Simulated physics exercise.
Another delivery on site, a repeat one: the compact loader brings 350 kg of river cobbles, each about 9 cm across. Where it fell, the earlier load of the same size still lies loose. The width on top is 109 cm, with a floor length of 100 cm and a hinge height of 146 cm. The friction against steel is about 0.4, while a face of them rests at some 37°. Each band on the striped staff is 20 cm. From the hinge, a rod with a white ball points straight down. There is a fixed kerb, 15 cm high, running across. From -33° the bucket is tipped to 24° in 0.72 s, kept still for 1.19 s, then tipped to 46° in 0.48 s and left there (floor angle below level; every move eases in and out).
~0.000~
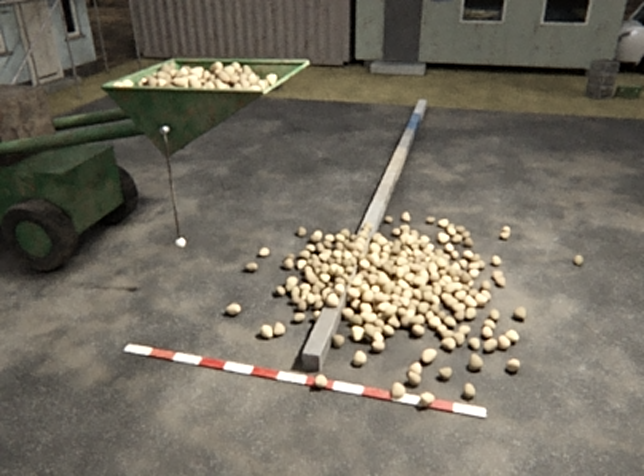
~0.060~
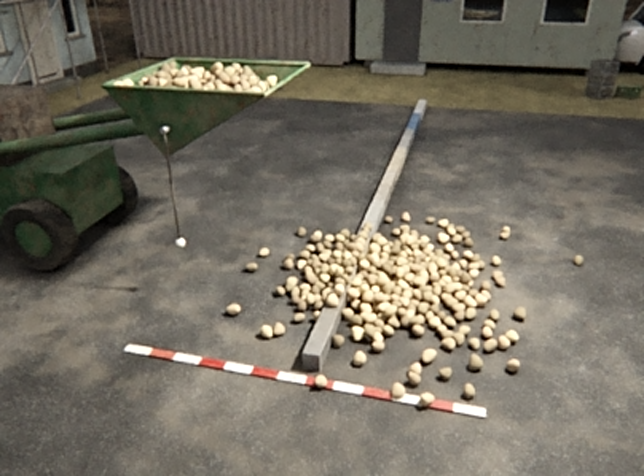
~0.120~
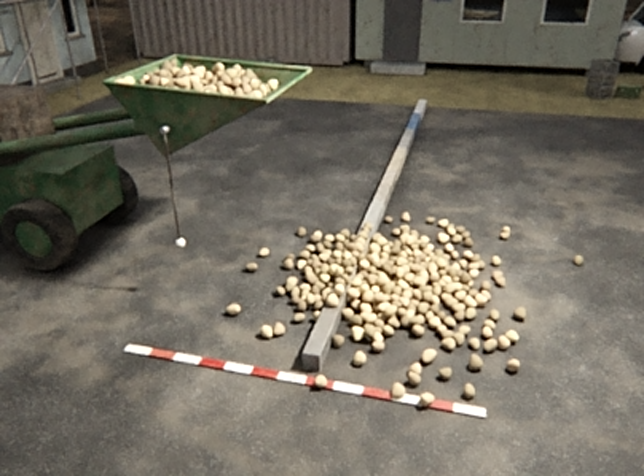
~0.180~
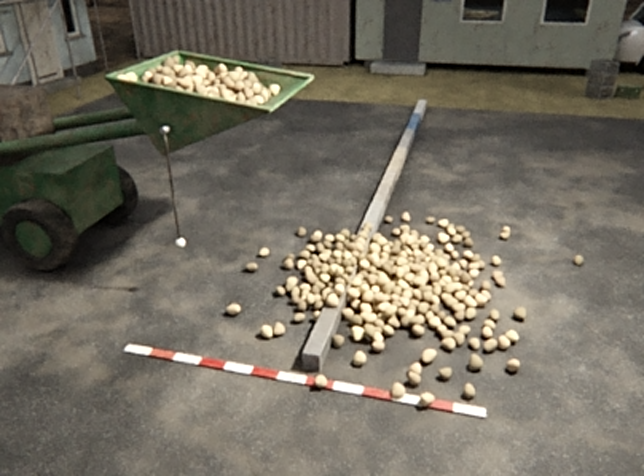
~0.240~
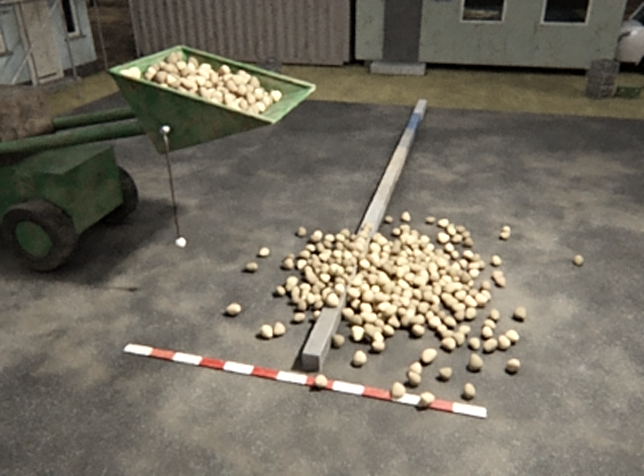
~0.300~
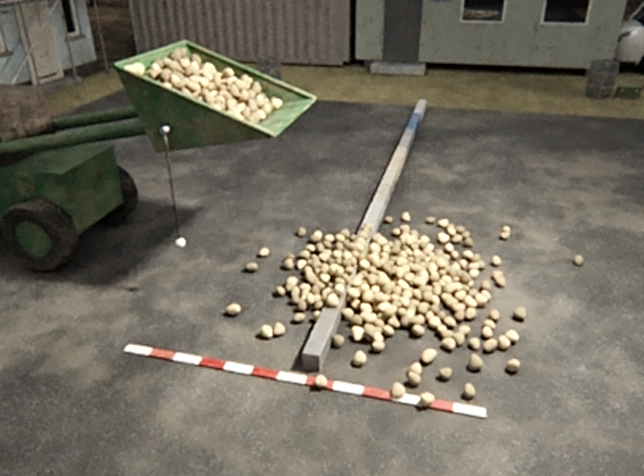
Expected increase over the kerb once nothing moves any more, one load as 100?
About 25 in every hundred.
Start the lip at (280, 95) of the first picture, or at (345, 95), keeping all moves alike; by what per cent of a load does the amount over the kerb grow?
First place about 45 %, second about 95 %.
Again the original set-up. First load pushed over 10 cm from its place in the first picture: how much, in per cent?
Roughly 5 % of them.
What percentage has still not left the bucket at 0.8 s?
Roughly 100 per cent remains inside.
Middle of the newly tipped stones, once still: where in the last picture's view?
I'd put their centre close to (326, 267).
After 0.5 s the floor is at 15°; in per cent of one load, 100 in the bucket, 24 on this side of the kerb, 76 over the kerb; the foremost stones are at (562, 306).
After 0.8 s the floor is at 24°; in per cent of one load, 99 in the bucket, 25 on this side of the kerb, 76 over the kerb; the foremost stones are at (562, 306).
After 2.8 s the floor is at 46°; in per cent of one load, 0 in the bucket, 99 on this side of the kerb, 101 over the kerb; the foremost stones are at (563, 306).
After 5.5 s the floor is at 46°; in per cent of one load, 0 in the bucket, 99 on this side of the kerb, 101 over the kerb; the foremost stones are at (563, 306). Net gain over the kerb, 25.
